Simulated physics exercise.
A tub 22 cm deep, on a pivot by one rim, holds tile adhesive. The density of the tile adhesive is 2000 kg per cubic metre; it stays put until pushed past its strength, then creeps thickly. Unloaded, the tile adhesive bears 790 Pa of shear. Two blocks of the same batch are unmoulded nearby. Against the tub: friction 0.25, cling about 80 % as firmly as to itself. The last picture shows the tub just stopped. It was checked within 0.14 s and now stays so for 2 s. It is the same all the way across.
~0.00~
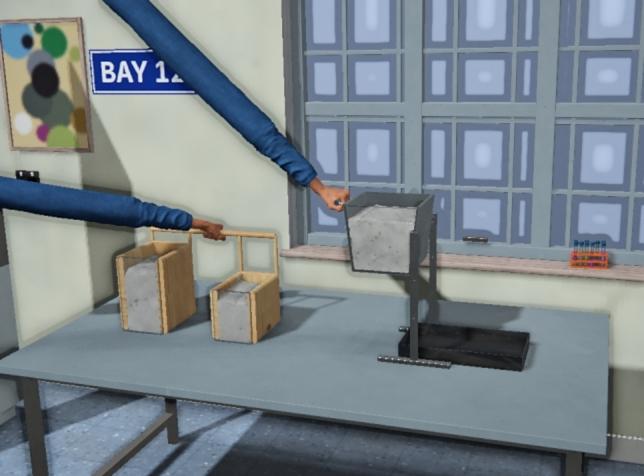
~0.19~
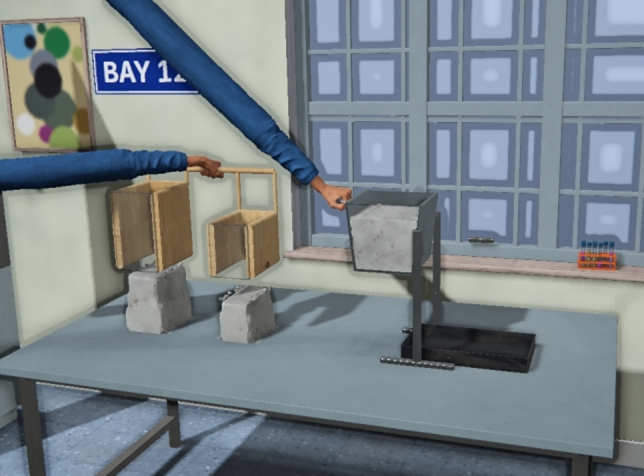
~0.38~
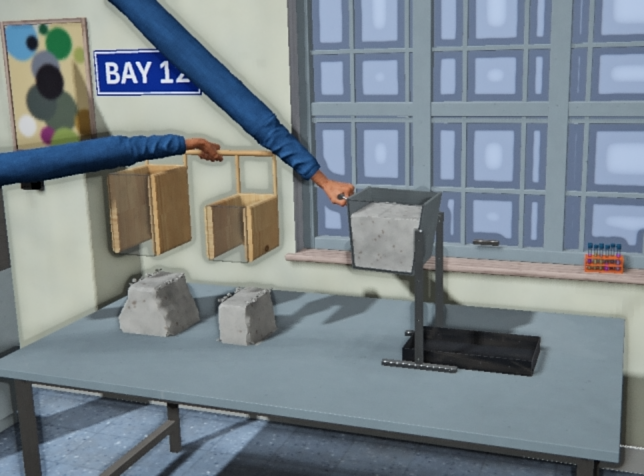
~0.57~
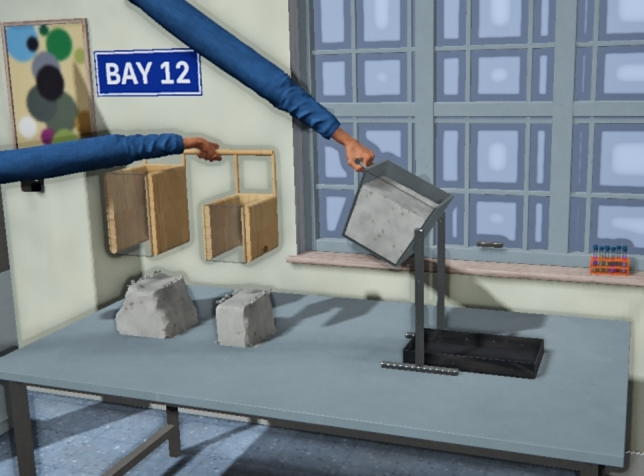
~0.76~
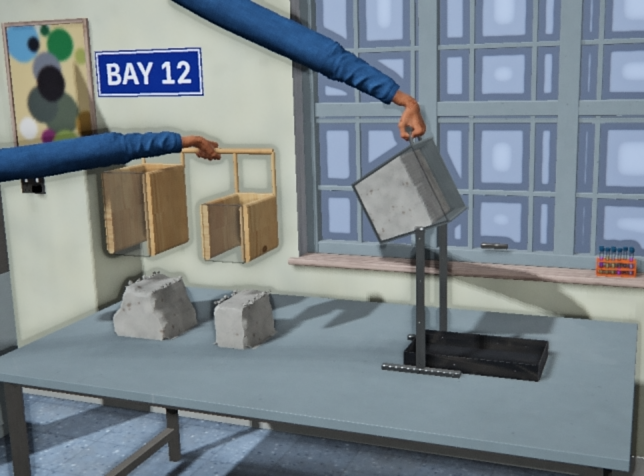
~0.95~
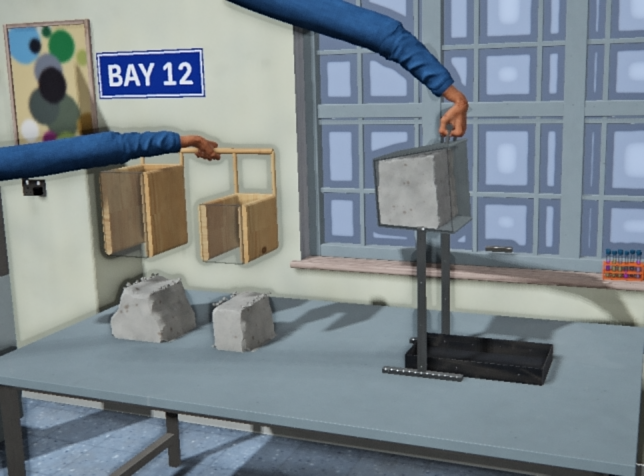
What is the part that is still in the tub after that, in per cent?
About 98 %.
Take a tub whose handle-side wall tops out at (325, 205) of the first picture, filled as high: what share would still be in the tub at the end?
In that case some 45 per cent.
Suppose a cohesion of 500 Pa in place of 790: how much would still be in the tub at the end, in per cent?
It would be near 60 %.
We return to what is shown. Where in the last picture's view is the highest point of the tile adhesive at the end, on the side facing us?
At about (399, 169).
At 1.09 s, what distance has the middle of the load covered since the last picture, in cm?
Roughly 2 cm.
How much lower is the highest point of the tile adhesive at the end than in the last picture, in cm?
Roughly 4 cm.
After 1.09 s, the tub is at 86 degrees and holds 100 %.
After 1.26 s, the tub is at 86 degrees and holds 100 %.
After 1.43 s, the tub is at 86 degrees and holds 98 %.
After 1.60 s, the tub is at 86 degrees and holds 98 %.
After 2.95 s, at the end, the tub is at 86 degrees and holds 98 %.
